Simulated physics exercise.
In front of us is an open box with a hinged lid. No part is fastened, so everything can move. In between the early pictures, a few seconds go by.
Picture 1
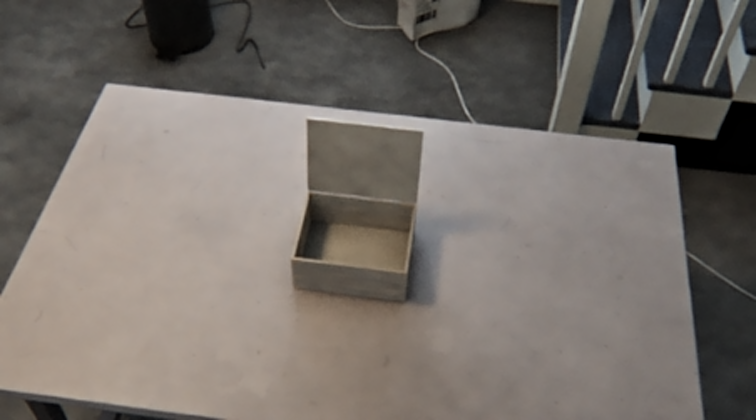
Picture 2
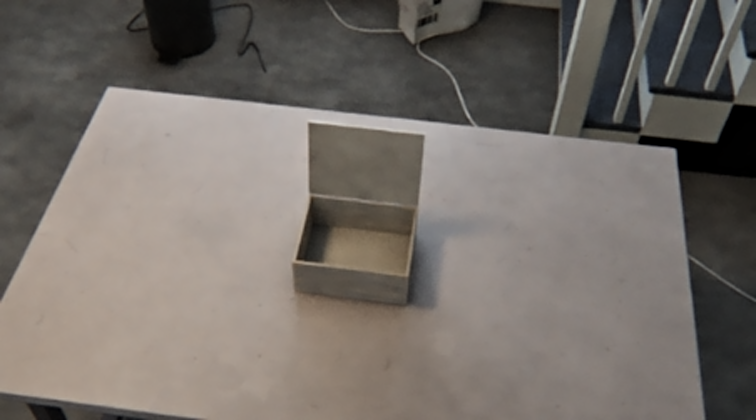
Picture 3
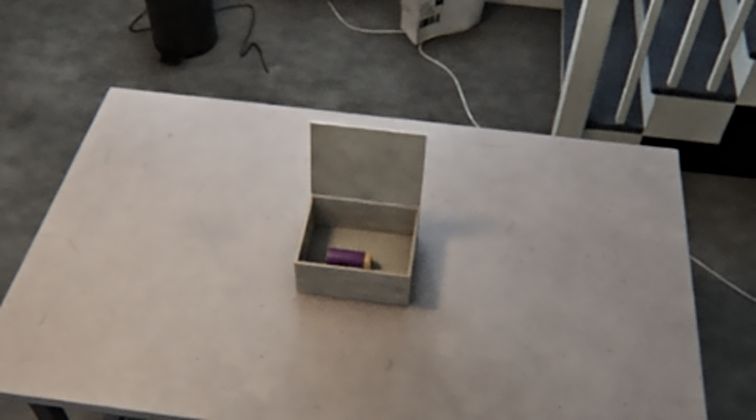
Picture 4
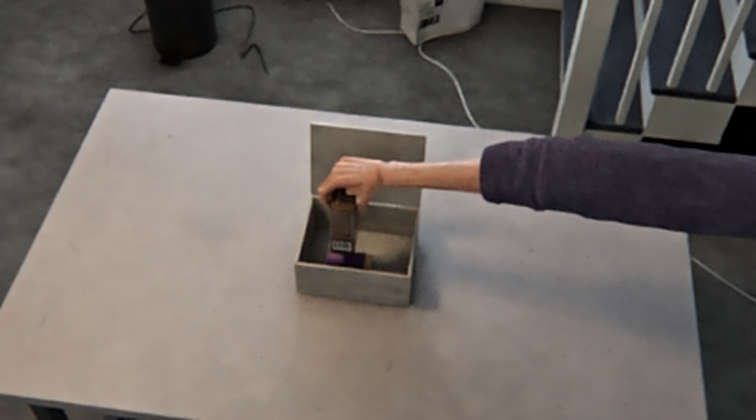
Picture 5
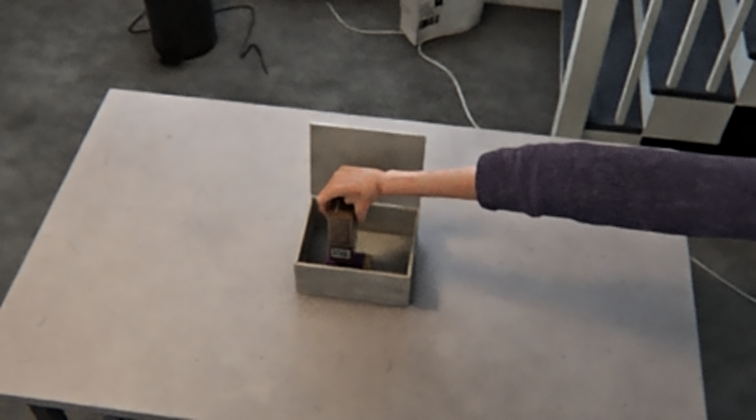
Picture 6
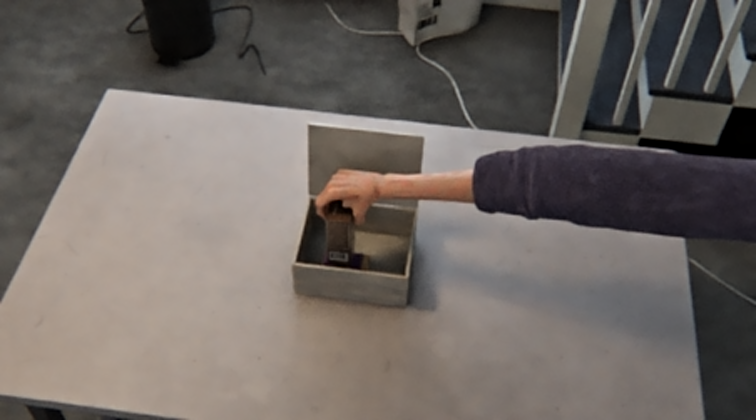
The footage shows an open, empty box with a raised lid on a table, then a purple cylindrical container lying inside. A hand reaches in from the right and lowers a brown carton into the box, still holding it.
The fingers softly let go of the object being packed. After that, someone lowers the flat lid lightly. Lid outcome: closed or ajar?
Ajar.
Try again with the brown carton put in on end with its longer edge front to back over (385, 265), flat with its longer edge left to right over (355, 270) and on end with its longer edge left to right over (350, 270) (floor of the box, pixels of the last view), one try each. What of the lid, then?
So, one: It remains raised; two: It drops fully; three: It remains raised.
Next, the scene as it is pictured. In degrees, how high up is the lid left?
It comes to about 80°.
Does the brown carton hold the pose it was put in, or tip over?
Once everything settles, the brown carton ends up at a slant.
Then, 0.50 s on from there, brown carton turned 38° from how it was put near (345, 220).
Then, 1.60 s on from there, lid 80° above the rim; brown carton turned 41° from how it was put near (344, 222).
In the end, lid 80° above the rim; toppled in the box, brown carton; purple shaker unmoved. At the end, from the last picture's camera, brown carton near (344, 223).
